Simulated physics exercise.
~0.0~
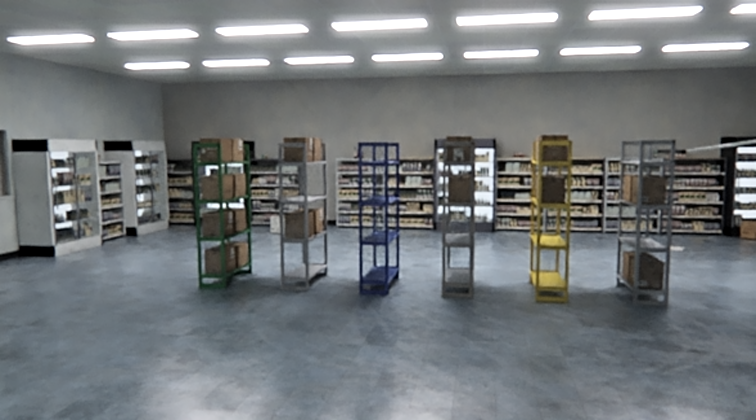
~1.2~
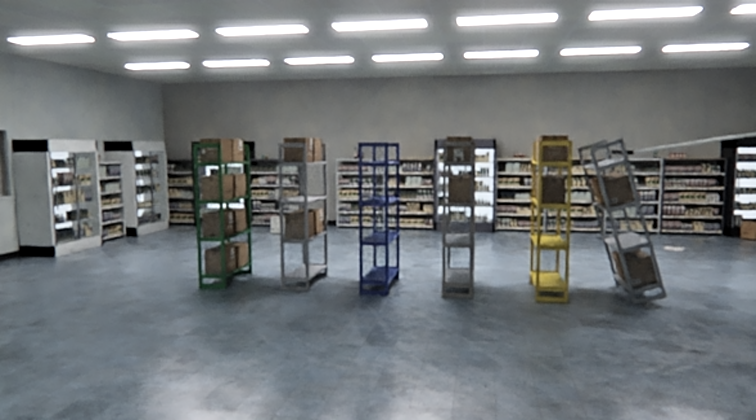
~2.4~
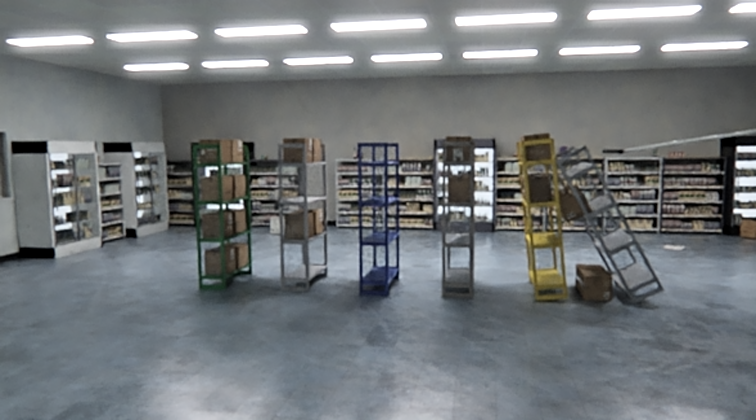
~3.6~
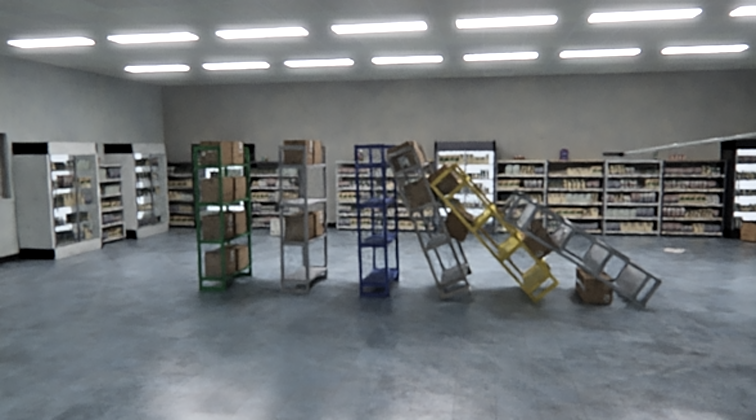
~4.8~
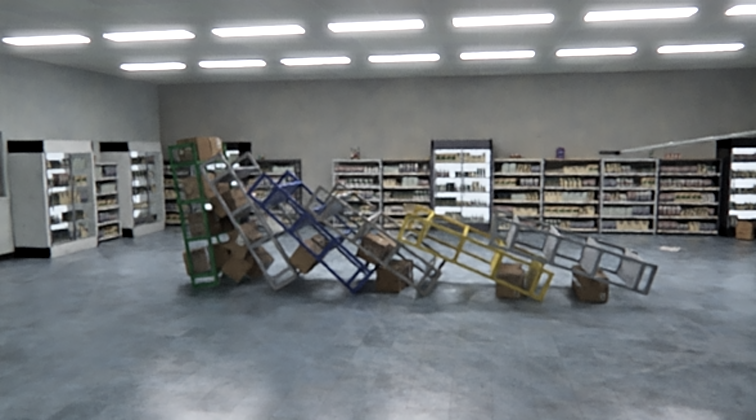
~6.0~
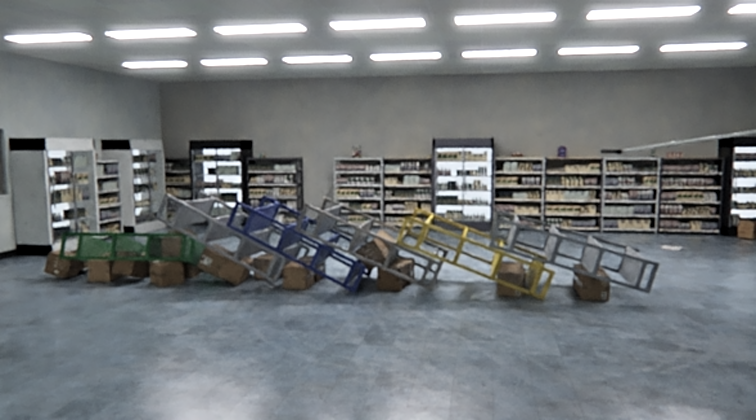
Six shelving racks topple leftward one after another, spilling boxes, until none is left standing.
